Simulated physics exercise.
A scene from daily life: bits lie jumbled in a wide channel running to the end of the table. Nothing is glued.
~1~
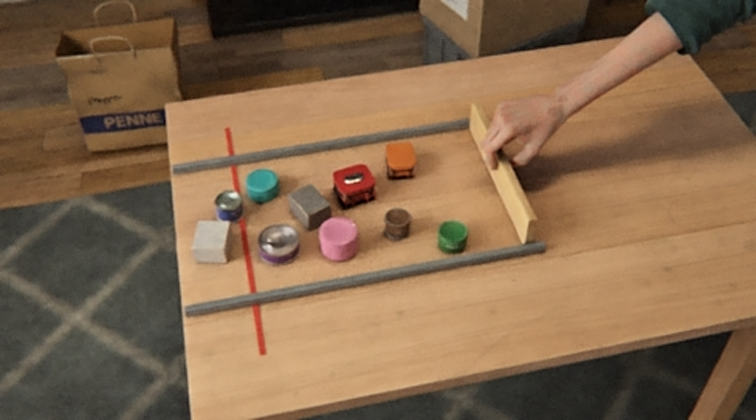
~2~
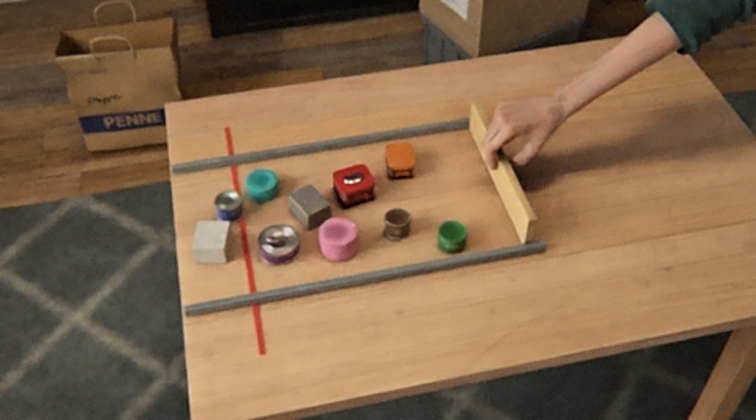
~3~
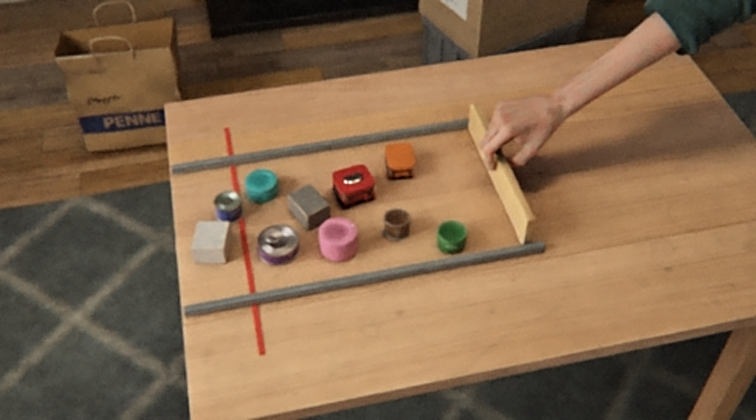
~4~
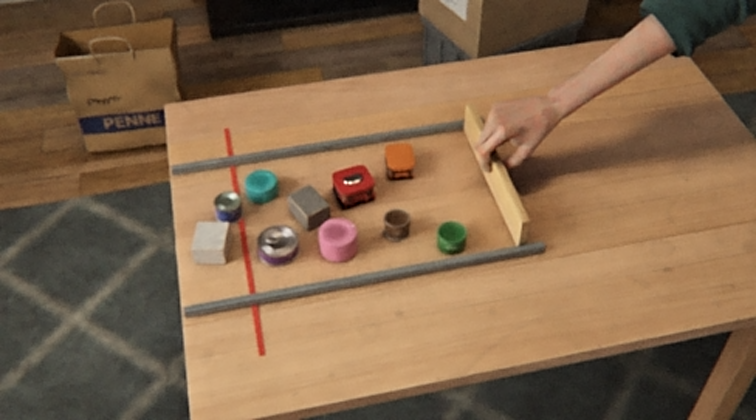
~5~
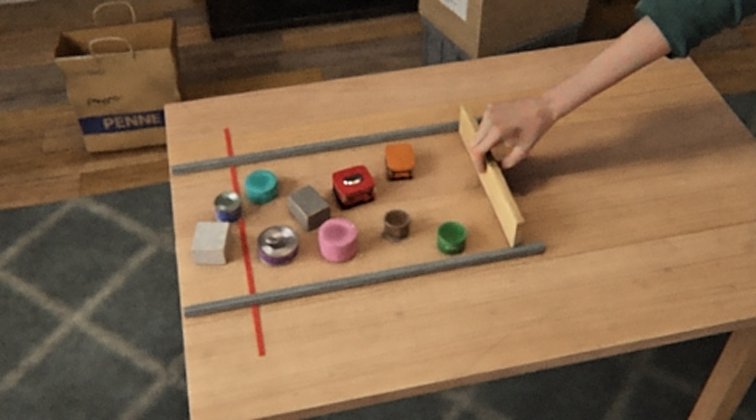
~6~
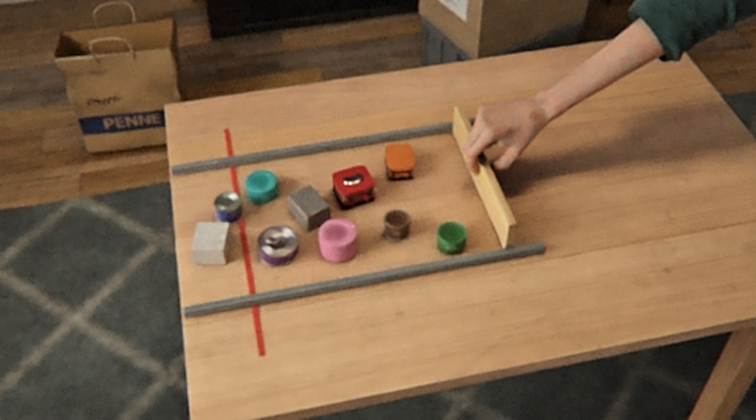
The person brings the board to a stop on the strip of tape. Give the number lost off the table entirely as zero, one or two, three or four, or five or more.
The push will send just one or two off the table.
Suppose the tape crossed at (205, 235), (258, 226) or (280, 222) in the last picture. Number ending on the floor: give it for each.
Per try in turn: 6, 1, 0.
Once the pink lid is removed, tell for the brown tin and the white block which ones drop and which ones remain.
Well, the brown tin is still there while the white block goes off the edge.
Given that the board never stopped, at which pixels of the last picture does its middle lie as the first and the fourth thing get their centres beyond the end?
At the first moment about (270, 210), at the next about (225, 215).
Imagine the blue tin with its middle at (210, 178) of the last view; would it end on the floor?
From that start, the object then is safe.
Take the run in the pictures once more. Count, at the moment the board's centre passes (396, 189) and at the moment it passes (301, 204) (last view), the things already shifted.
Up to then 4, and up to the other point 9.
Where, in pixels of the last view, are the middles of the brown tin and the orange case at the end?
They come to rest around (232, 251) and (222, 185).
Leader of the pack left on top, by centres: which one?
Nearest at the end: The blue tin.
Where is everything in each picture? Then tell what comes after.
In the first frame, white block (213, 242); blue tin (229, 208); turquoise lid (263, 186); board (500, 170); tape (243, 227).
In the second frame, blue tin (229, 207); red case (354, 186).
In the third frame, turquoise lid (262, 186); brown tin (397, 224).
In the fourth frame, white block (212, 243); green tub (452, 238).
In the fifth frame, blue tin (228, 208); orange case (400, 162).
In the sixth frame, white block (212, 243); blue tin (228, 209); turquoise lid (262, 187); board (482, 174); tape (242, 228).
Soon after, none off yet; white block at rest near (212, 243); blue tin at rest near (228, 209); turquoise lid at rest near (262, 187).
By the end, the number that fall off is one or two; fallen, purple tin and white block.
